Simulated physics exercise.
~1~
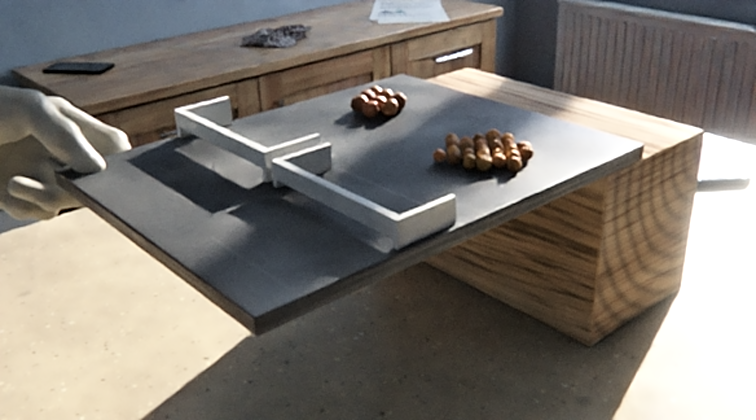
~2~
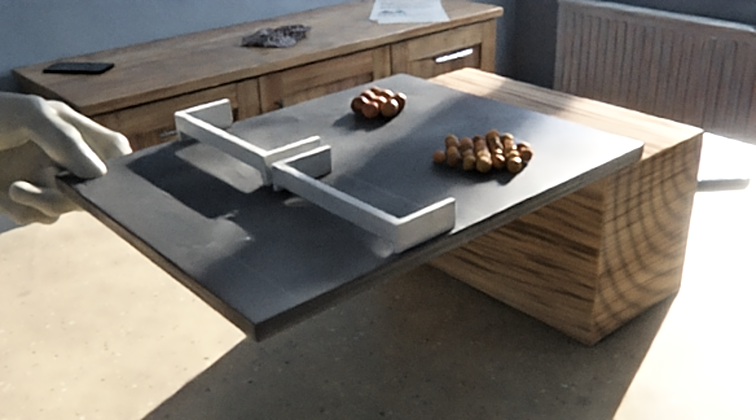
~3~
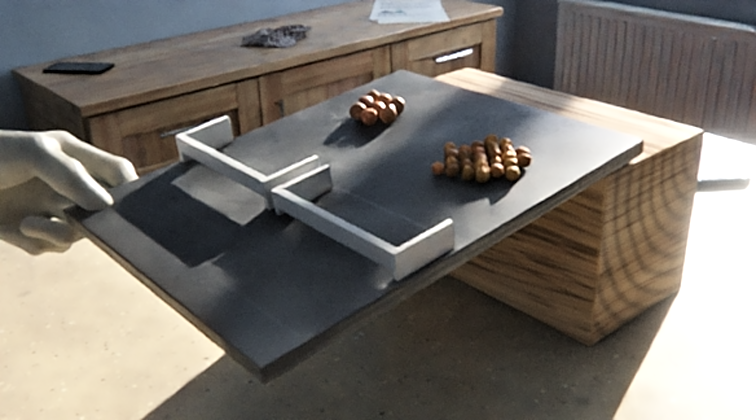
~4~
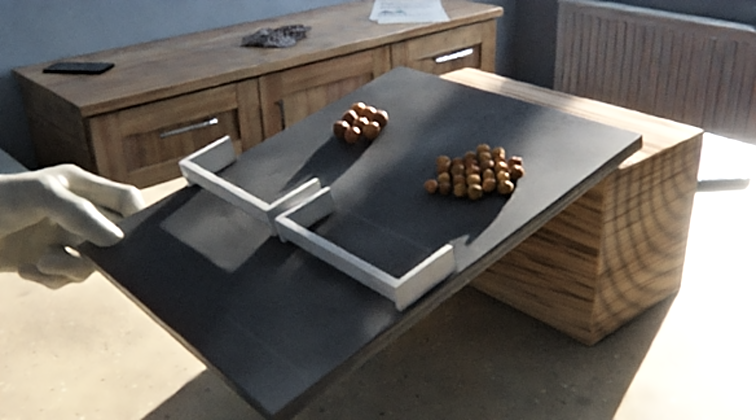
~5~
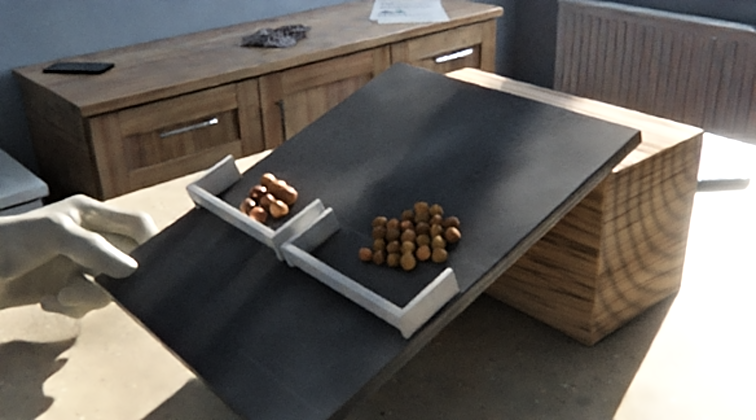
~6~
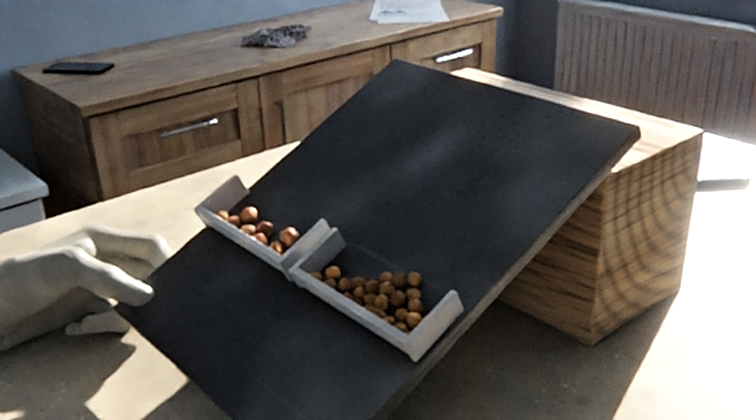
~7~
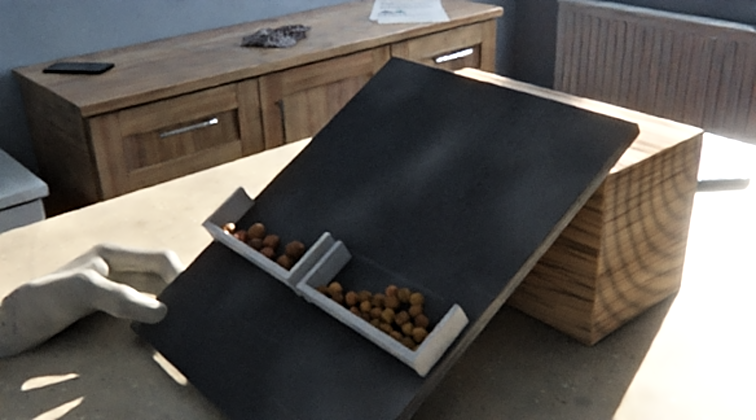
Pale hand lowering one end of a dark board propped on a wooden block, two lots of brown balls rolling down into white brackets.
